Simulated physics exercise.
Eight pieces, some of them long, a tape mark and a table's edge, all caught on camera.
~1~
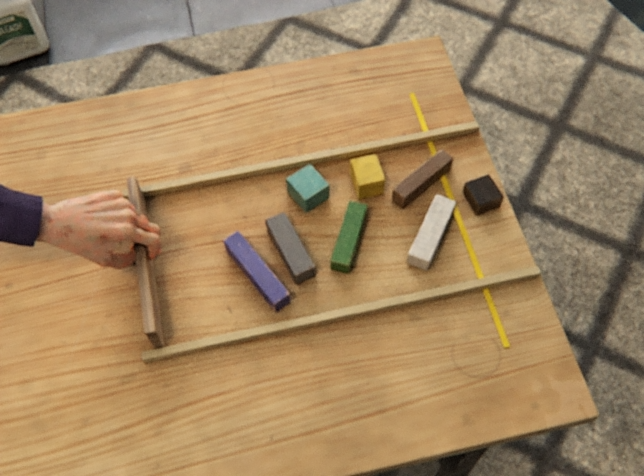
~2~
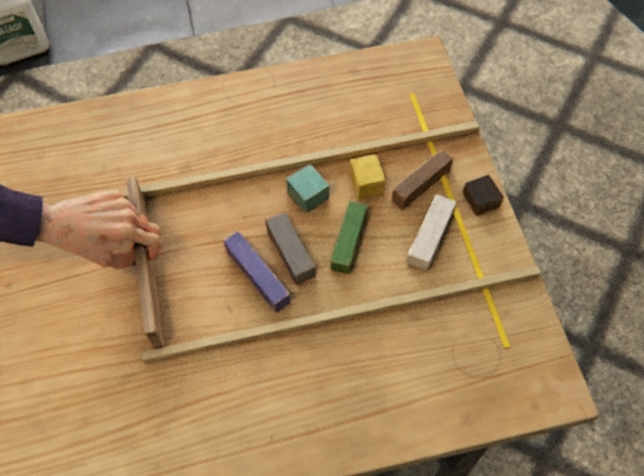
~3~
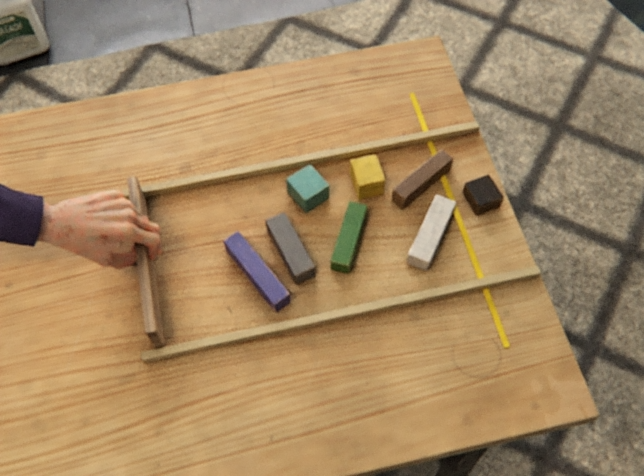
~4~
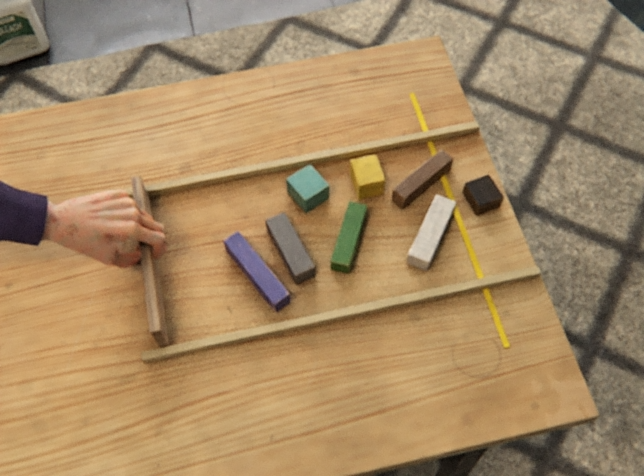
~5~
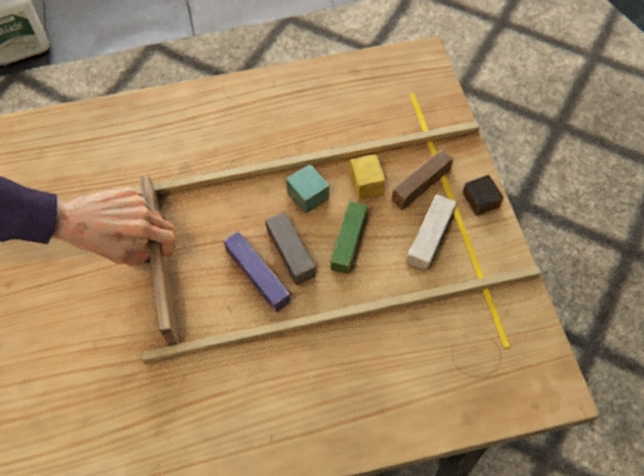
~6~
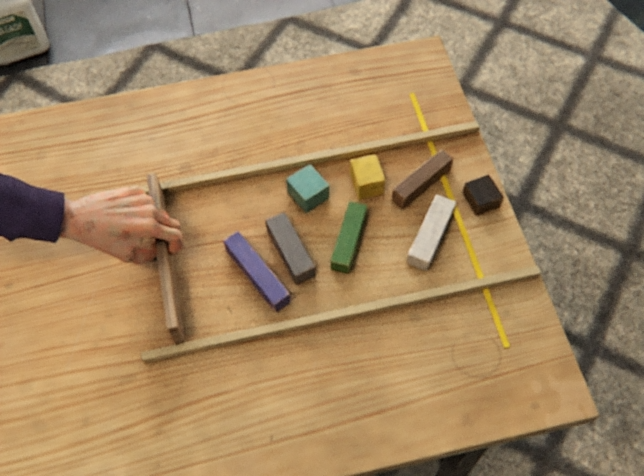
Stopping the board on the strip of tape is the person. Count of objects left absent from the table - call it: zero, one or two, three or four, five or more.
My call is three or four.
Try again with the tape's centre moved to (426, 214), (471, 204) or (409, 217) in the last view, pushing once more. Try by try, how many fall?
In order, 1, 5 and 0.
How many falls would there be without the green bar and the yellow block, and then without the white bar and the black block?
1 in the first try, 1 in the second.
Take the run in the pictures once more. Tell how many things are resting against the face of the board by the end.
Looks like 2 of them, all told.
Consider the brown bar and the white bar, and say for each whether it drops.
The brown bar is gone, and the white bar is gone.
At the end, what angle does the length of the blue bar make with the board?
About 0 degrees.
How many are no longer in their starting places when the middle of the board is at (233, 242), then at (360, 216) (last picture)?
By then 1, and later 7.
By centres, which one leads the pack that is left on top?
It's the green bar.
Soon after, none off yet; black block at rest near (483, 195); brown bar at rest near (422, 179); white bar at rest near (432, 232).
In the end, the number that fall off is three or four; gone, white bar, brown bar and black block.
